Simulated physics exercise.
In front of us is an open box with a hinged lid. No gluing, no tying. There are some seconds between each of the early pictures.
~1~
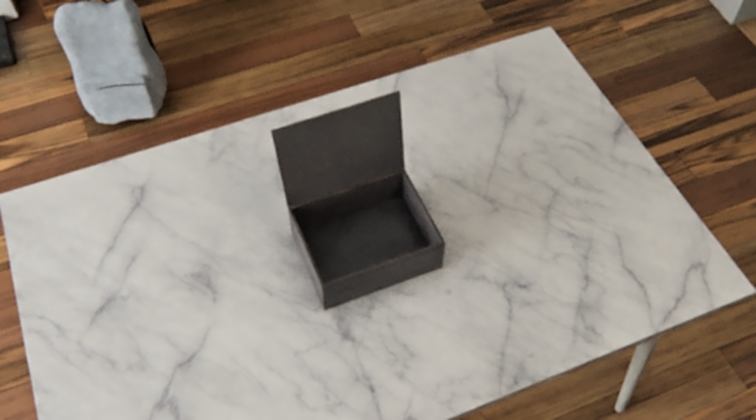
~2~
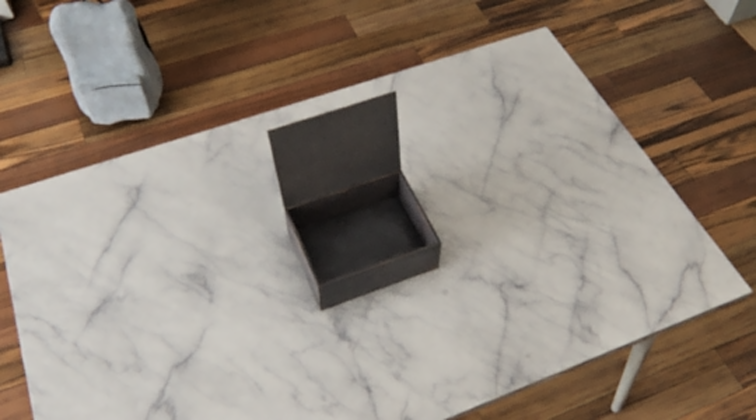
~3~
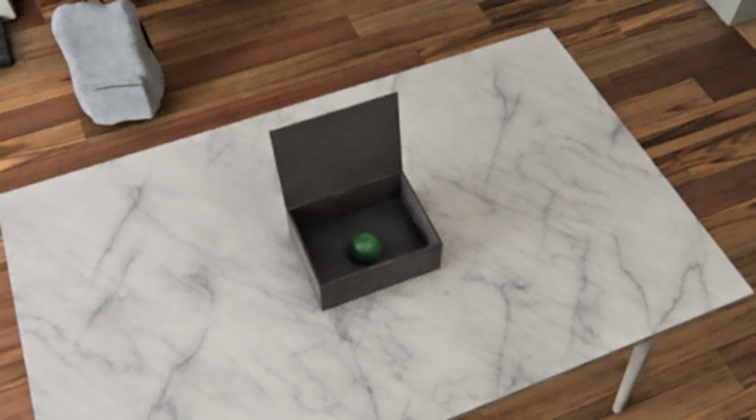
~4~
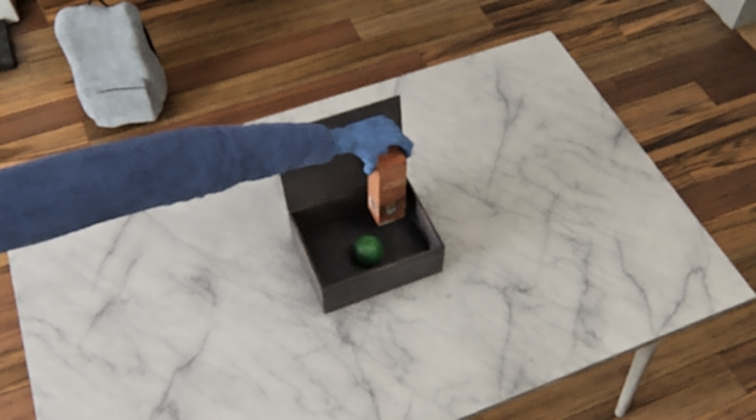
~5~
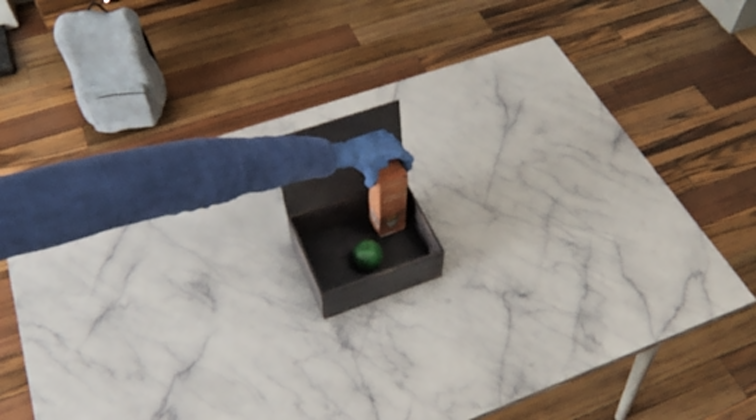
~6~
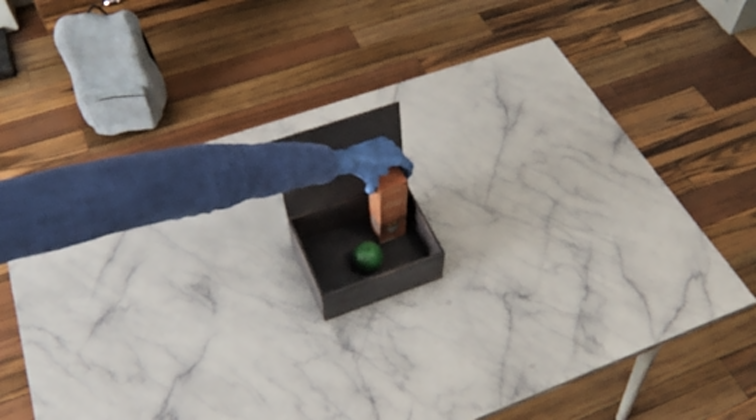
A blue-sleeved arm with a blue-gloved hand lowered an orange carton into an open dark box on a marble table, behind a green apple that had appeared inside the empty box earlier.
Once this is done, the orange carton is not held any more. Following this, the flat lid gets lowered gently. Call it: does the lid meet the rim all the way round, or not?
It does not meet the rim all the way round.
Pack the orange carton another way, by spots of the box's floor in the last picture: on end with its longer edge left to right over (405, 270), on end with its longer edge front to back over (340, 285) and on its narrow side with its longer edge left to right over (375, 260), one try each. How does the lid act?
So: First open, second open, third shut tight.
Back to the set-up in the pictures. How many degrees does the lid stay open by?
It comes to about 18°.
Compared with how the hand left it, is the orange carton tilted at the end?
Once everything settles, it ends up at a slant.
Then, 2.50 s later than the last frame, lid 67° above the rim; orange carton tilted by 7° near (390, 207).
Then, 3.20 s later than the last frame, lid 30° above the rim; orange carton tilted by 51° near (404, 238).
When it is over, lid 17° above the rim; lying over in the box, orange carton; green apple as before. End places, in pixels of the last picture, orange carton near (400, 233).
